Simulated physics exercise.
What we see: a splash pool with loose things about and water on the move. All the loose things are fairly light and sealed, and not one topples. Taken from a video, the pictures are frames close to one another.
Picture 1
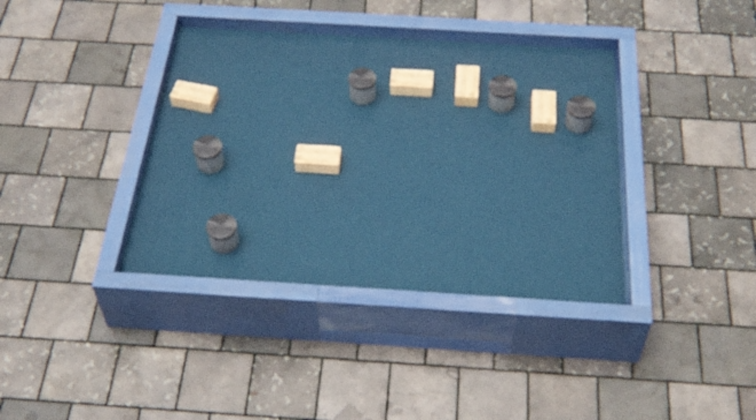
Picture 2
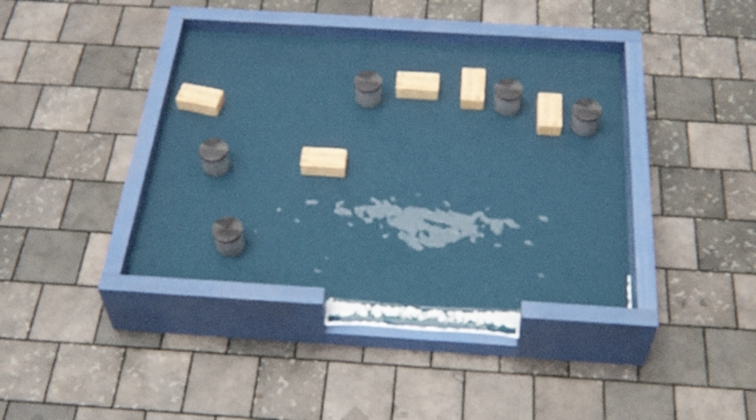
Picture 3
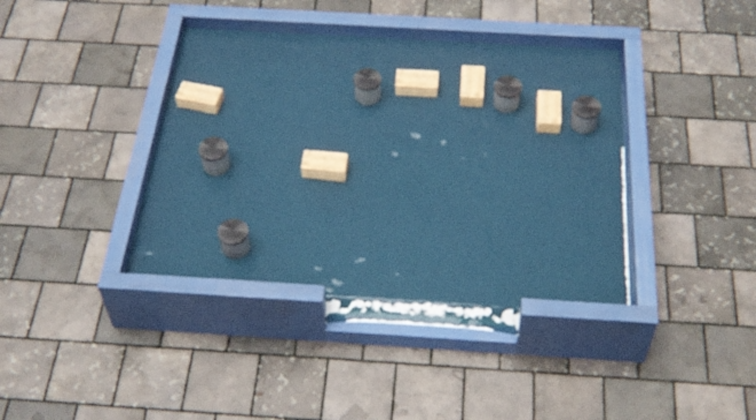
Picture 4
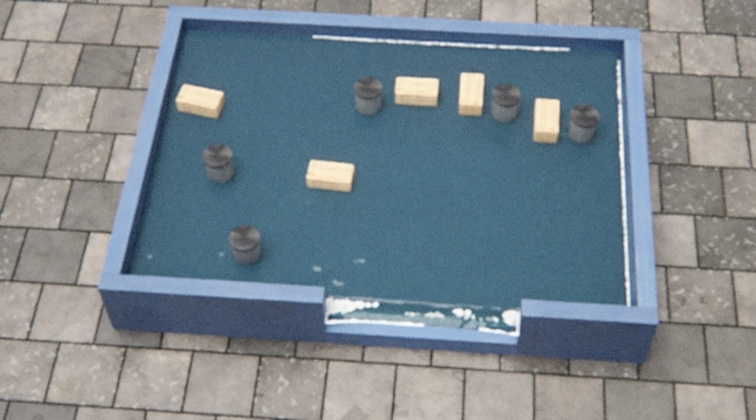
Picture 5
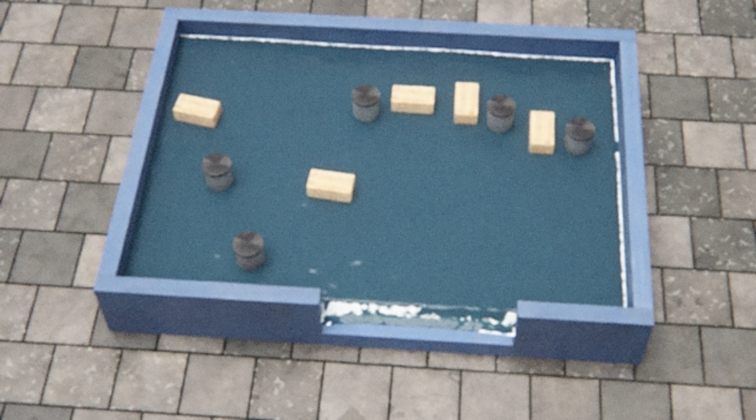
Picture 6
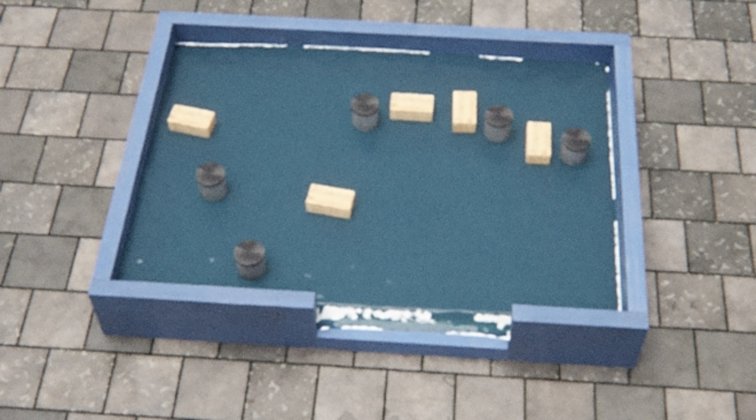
Blue-walled pool of dark water opening a gap in its front wall, wooden blocks and grey pails drifting slightly toward the front.
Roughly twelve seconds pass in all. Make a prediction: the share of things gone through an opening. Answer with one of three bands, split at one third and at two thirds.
Under one third.
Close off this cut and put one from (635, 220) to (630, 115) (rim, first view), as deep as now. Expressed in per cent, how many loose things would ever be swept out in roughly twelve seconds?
That comes to around 40 per cent.
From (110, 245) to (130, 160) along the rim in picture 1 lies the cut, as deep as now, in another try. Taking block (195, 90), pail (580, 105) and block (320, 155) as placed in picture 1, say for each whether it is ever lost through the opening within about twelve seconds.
The three read escape, no escape and escape, respectively.
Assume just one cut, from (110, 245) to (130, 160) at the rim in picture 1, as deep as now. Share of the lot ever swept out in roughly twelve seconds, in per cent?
It works out at 40 percent.
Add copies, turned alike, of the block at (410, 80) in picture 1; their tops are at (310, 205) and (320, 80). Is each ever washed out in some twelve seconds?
In order, the first is escaping and the second is never leaving.
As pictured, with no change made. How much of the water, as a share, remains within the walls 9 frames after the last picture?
I'd estimate some 70 percent of the water stays.
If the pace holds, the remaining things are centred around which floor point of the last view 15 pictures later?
Roughly at (417, 201).
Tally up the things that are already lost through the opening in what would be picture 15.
That makes 0.
A moment on, 0 of 10 are out; 10 afloat.
Next, 0 of 10 are out; 10 afloat.
Later, 2 of 10 are out; 8 afloat.
In the end, 2 of 10 are out; 8 afloat.
